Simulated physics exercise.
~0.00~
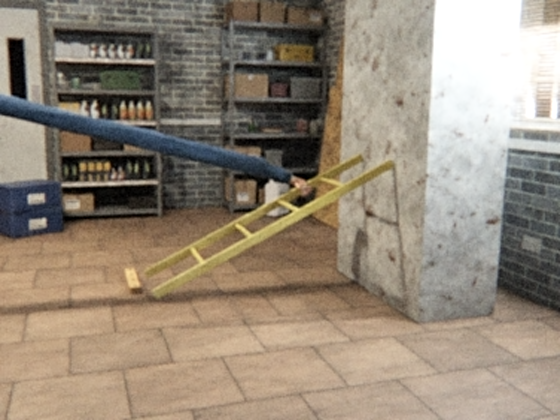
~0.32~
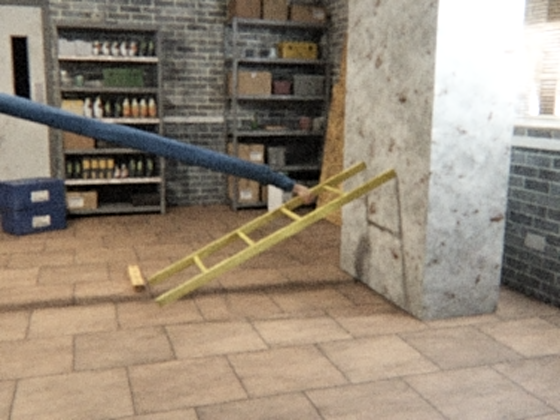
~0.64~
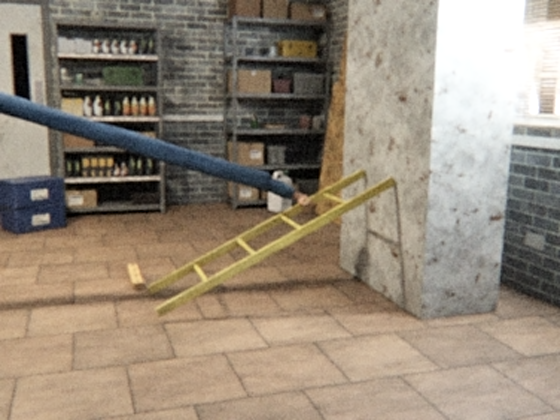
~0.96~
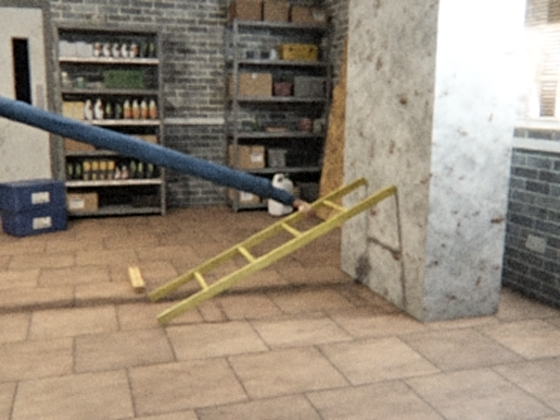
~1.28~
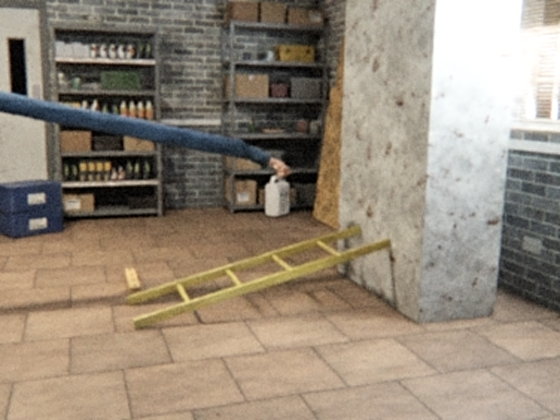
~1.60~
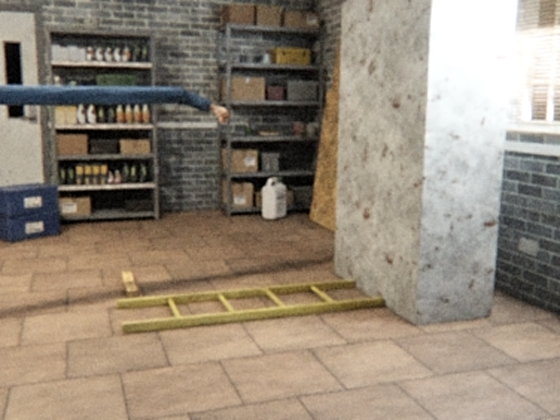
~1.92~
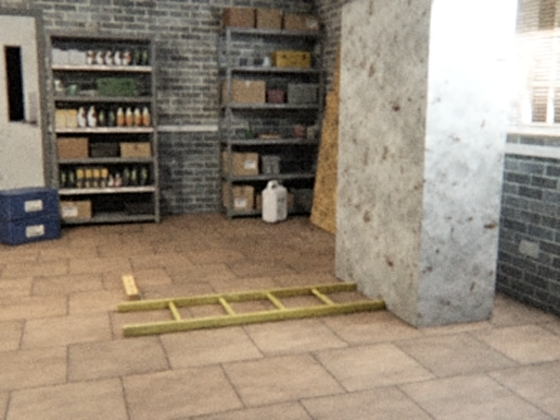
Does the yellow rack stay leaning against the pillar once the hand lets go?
No, the yellow rack slips down the pillar and ends up lying flat on the floor.
